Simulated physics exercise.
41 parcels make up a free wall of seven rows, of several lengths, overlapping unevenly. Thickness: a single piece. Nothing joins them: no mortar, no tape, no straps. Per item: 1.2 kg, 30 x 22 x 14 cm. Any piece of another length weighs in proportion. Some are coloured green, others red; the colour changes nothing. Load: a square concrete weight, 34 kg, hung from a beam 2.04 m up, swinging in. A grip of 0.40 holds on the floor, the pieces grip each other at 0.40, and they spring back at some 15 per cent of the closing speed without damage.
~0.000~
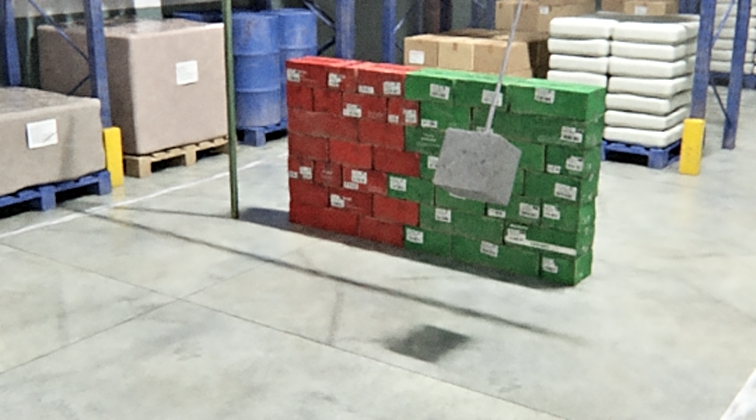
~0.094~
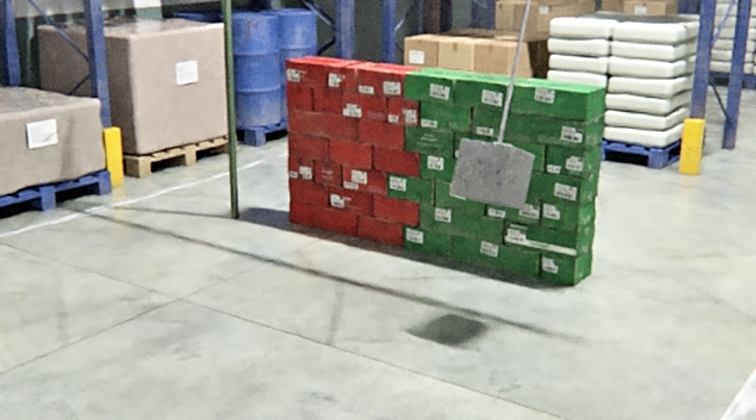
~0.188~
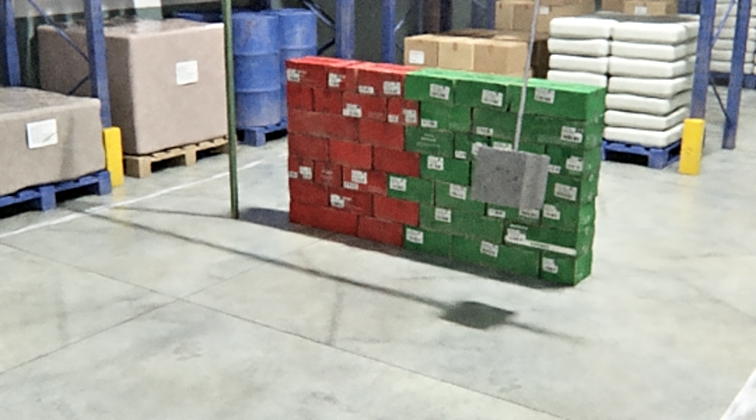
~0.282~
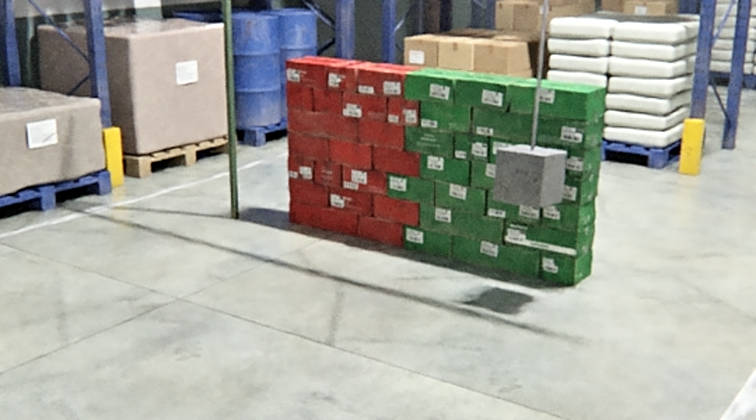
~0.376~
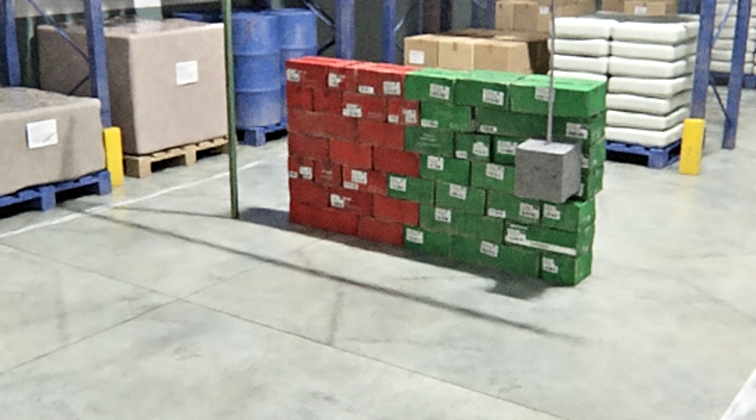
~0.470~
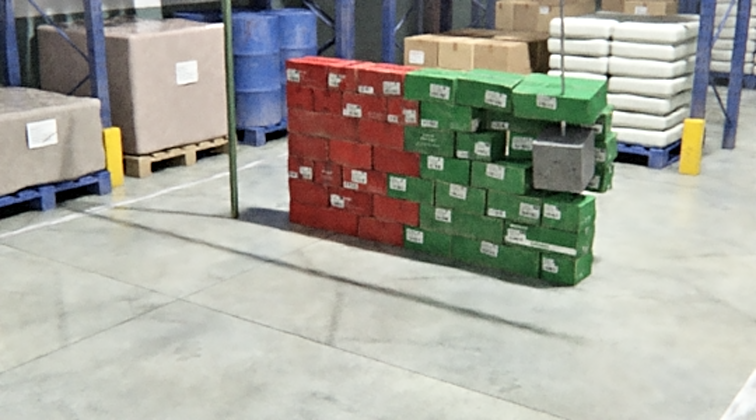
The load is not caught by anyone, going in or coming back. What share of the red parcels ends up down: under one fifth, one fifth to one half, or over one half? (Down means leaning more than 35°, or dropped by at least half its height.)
It falls short of a fifth.
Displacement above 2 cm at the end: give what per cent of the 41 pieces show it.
I get 15 %.
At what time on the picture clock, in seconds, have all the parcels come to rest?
Settling time: Near 3.0 s.
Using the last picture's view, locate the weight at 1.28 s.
Roughly at (586, 139).
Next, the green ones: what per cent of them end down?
30 percent of the green ones.
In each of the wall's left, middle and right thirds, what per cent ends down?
Left third 0 per cent, middle 0 per cent, right 50 per cent.
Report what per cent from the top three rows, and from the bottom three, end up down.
That's 30% up top and 10% at the bottom.
Around 0.72 s, line 23° past plumb; none of the 20 red parcels down (5 of 41 in all colours); top red parcel unmoved; top green parcel tipped 23°.
Around 1.28 s, line 19° past plumb; none of the 20 red parcels down (6 of 41 in all colours); top red parcel unmoved; top green parcel tipped 73°, 37 cm lower.
Finally (3.0 s), line 10° past plumb; none of the 20 red parcels down (7 of 41 in all colours); top red parcel unmoved; top green parcel on its side. That is 0 per cent. Seen by the last camera, middles, top red parcel near (391, 81), top green parcel near (522, 222).
